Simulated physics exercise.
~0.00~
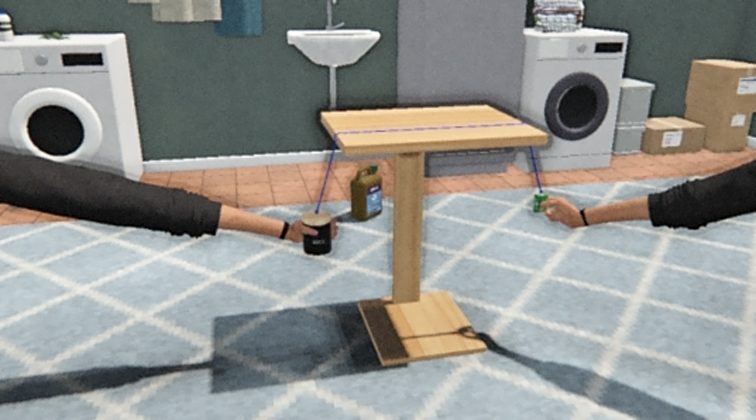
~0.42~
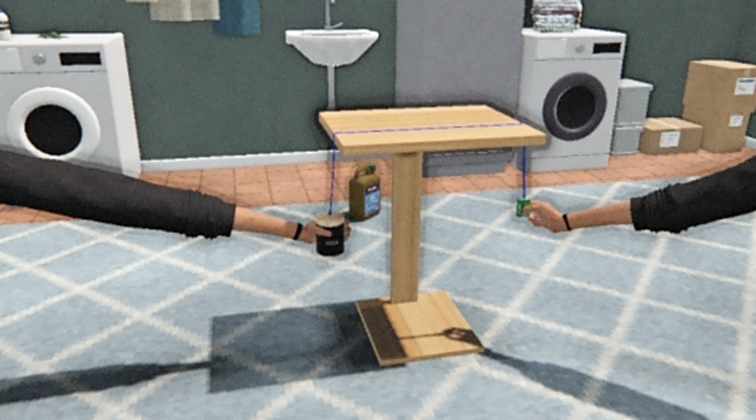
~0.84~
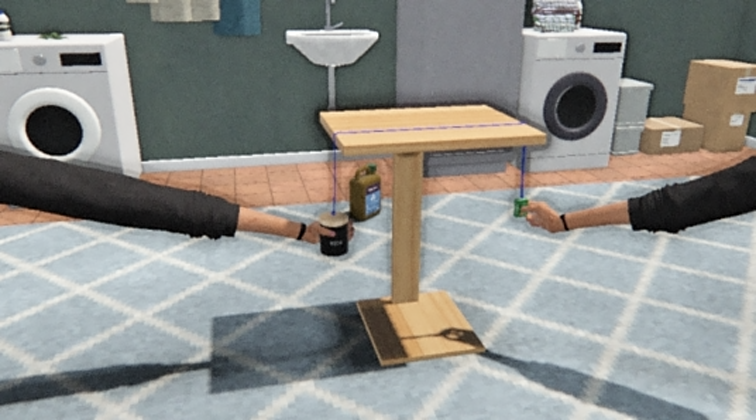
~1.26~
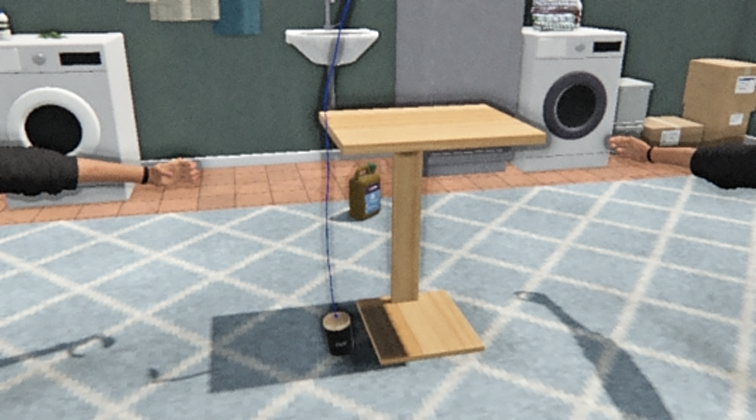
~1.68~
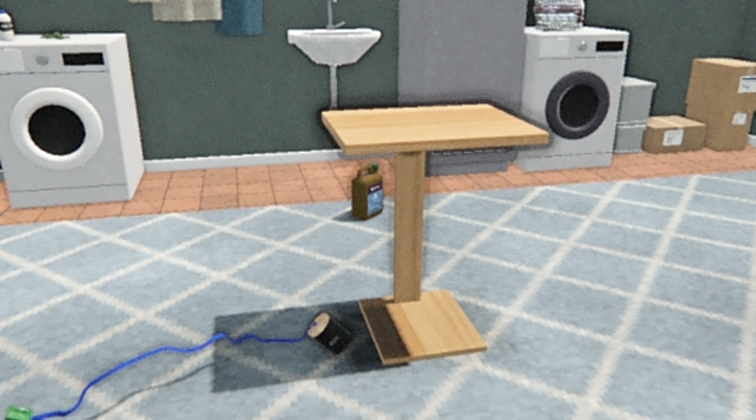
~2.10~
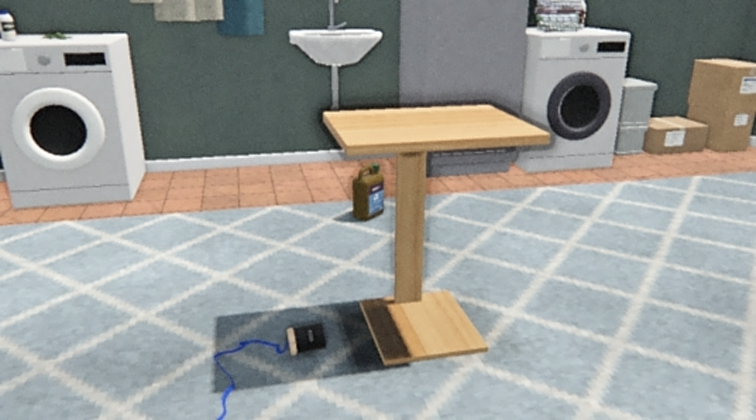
A blue ribbon draped over a wooden side table, a dark jar on its left end and a small green box on its right, slid off leftward once two hands let go, and the jar dropped to the floor and tipped onto its side.
